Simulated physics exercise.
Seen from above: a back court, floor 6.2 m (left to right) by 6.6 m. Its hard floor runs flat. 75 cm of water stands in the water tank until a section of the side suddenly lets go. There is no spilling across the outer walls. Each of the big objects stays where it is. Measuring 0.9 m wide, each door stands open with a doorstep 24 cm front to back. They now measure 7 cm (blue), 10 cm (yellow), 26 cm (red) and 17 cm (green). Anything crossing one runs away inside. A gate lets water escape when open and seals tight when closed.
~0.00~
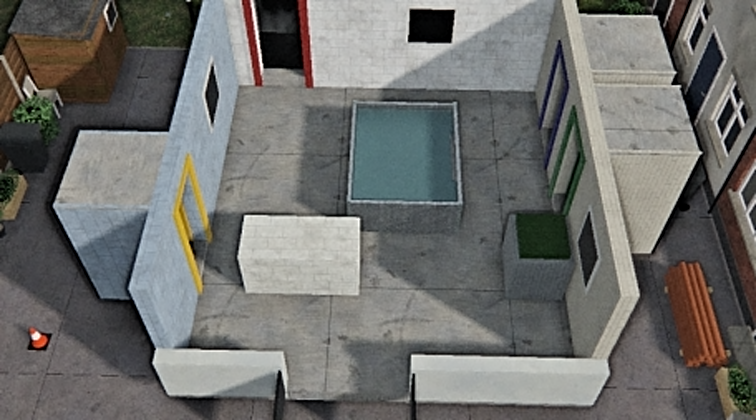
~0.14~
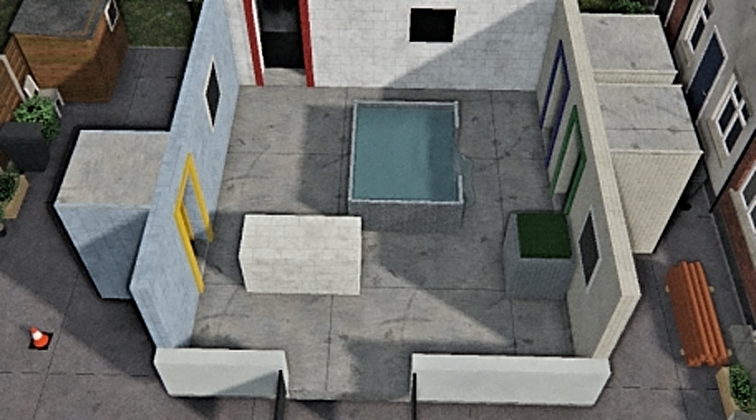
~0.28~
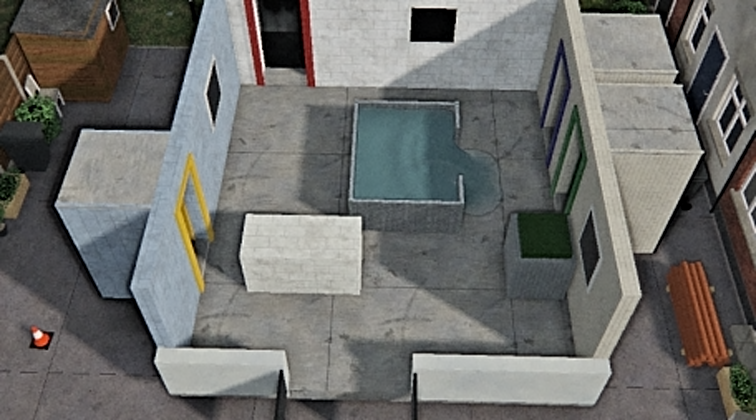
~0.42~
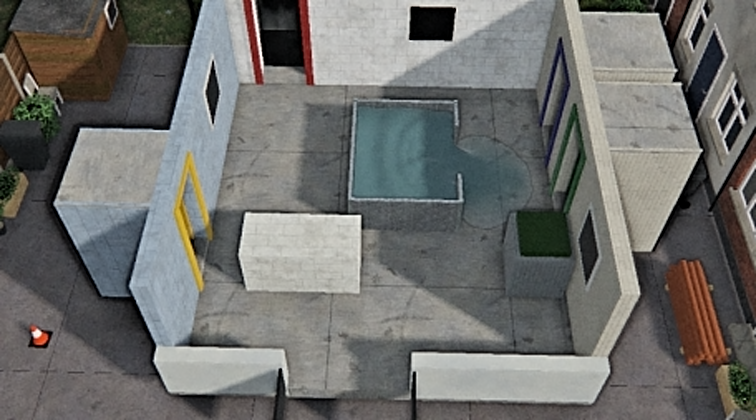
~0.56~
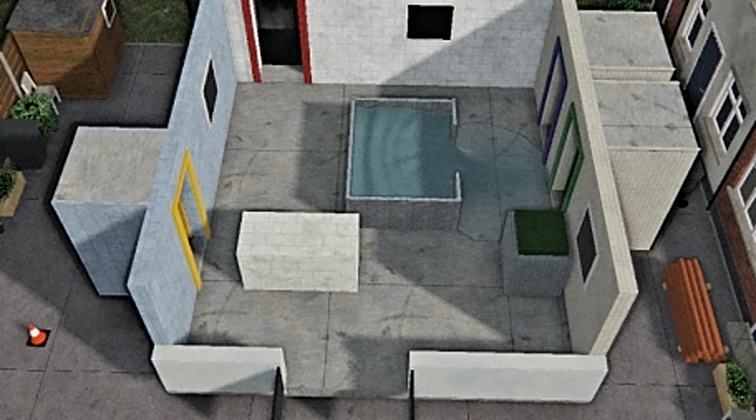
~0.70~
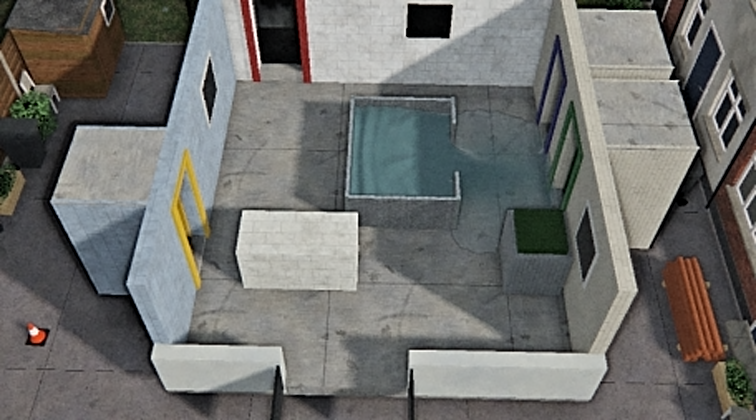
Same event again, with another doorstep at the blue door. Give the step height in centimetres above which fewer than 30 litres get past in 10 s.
29 cm.
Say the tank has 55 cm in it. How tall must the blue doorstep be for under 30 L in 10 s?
20 cm.
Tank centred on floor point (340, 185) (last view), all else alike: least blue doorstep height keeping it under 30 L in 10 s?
It must be around 21 cm tall.
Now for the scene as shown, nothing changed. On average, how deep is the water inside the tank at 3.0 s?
I'd put it near 33 cm.
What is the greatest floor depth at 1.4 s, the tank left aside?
Up to some 46 centimetres, I'd say.
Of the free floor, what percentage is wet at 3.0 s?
Roughly 40 percent of the floor.
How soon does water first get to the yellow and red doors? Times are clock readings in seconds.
Lab note - yellow: 4.5 s; red: 3.8 s.
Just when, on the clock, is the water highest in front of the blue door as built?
At about 1.4 s.
After 1.4 s water covers 15 % of the floor, deepest (46 cm) near (543, 176); 28 cm at the blue door, 74 litres in over its 7 cm doorstep.
After 3.0 s water covers 40 % of the floor, deepest (32 cm) near (532, 96); 19 cm at the blue door, 272 litres in over its 7 cm doorstep.
After 10.0 s water covers 95 % of the floor, deepest (12 cm) near (340, 225); 10 cm at the blue door, 485 litres in over its 7 cm doorstep.
At the blue door as built, the water arrived by 0.7 s and peaked near 28 cm at 1.4 s.
With a doorstep of 25 cm, 55 litres would have come in within the 10 s; with 33.5 cm, 11 litres. So under 30 litres takes about 29 cm.
